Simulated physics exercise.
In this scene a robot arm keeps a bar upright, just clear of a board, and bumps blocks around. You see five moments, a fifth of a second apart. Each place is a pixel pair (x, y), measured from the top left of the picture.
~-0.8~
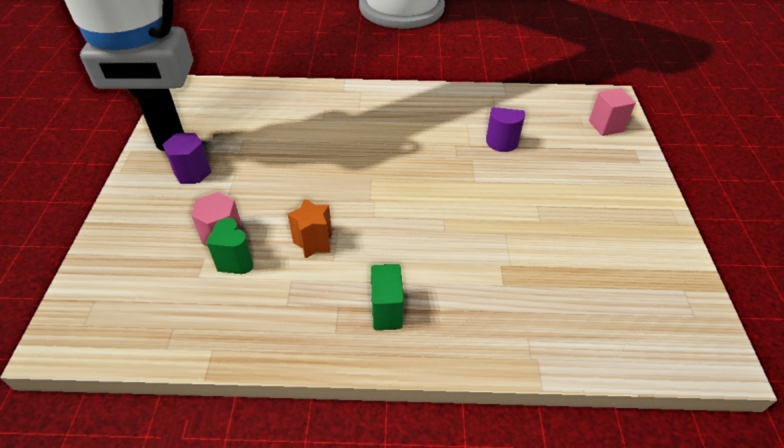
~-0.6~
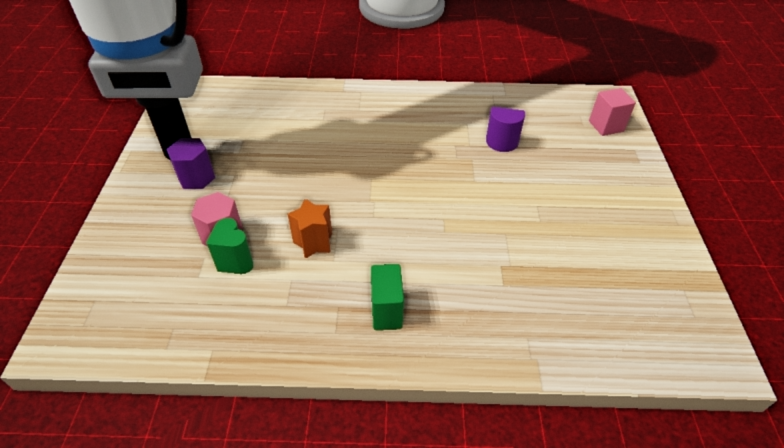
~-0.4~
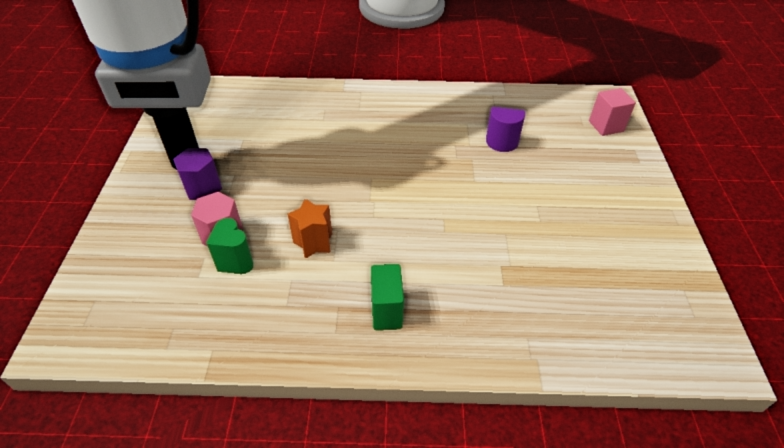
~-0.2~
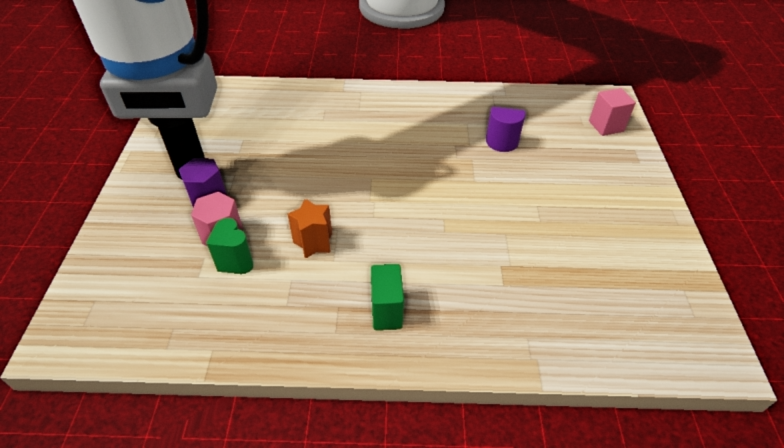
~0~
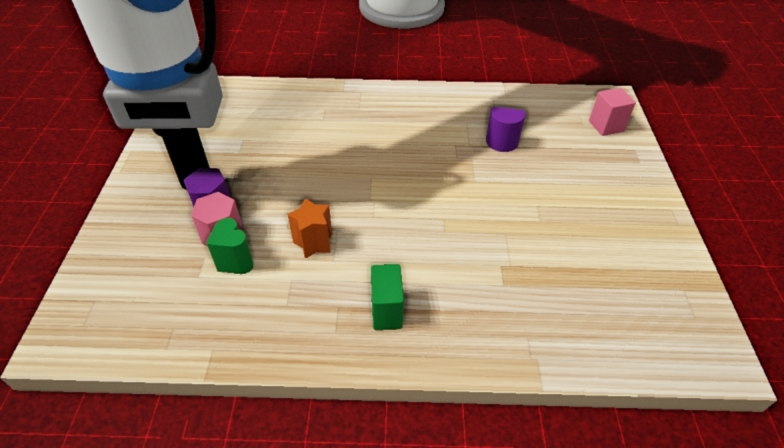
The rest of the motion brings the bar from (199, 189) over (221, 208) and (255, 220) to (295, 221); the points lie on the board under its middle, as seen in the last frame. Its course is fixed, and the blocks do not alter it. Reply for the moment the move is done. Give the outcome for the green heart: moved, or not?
The green heart changes place.
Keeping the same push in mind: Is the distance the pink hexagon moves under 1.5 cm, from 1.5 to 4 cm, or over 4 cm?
It goes beyond 4 cm.
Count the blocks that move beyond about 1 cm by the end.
The answer will be at least three.
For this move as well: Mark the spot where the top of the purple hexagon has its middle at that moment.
The answer is (240, 219).
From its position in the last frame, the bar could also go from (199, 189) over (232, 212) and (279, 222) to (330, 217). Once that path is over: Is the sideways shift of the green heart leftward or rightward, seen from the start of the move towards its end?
Towards the right-hand side.
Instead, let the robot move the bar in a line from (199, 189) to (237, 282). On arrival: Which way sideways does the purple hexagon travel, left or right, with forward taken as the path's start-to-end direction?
That's a shift to the left.
The first path, step by step. One third of the way, bar at (219, 200); purple hexagon at (223, 202), turned 15° clockwise; pink hexagon at (224, 233); green heart at (232, 263).
Two thirds of the way, bar at (254, 212); purple hexagon at (240, 218), turned 75° clockwise; pink hexagon at (221, 250); green heart at (232, 281).
At the end, bar at (294, 213); purple hexagon at (240, 219), turned 75° clockwise; pink hexagon at (221, 250); green heart at (232, 281); orange star block in place.
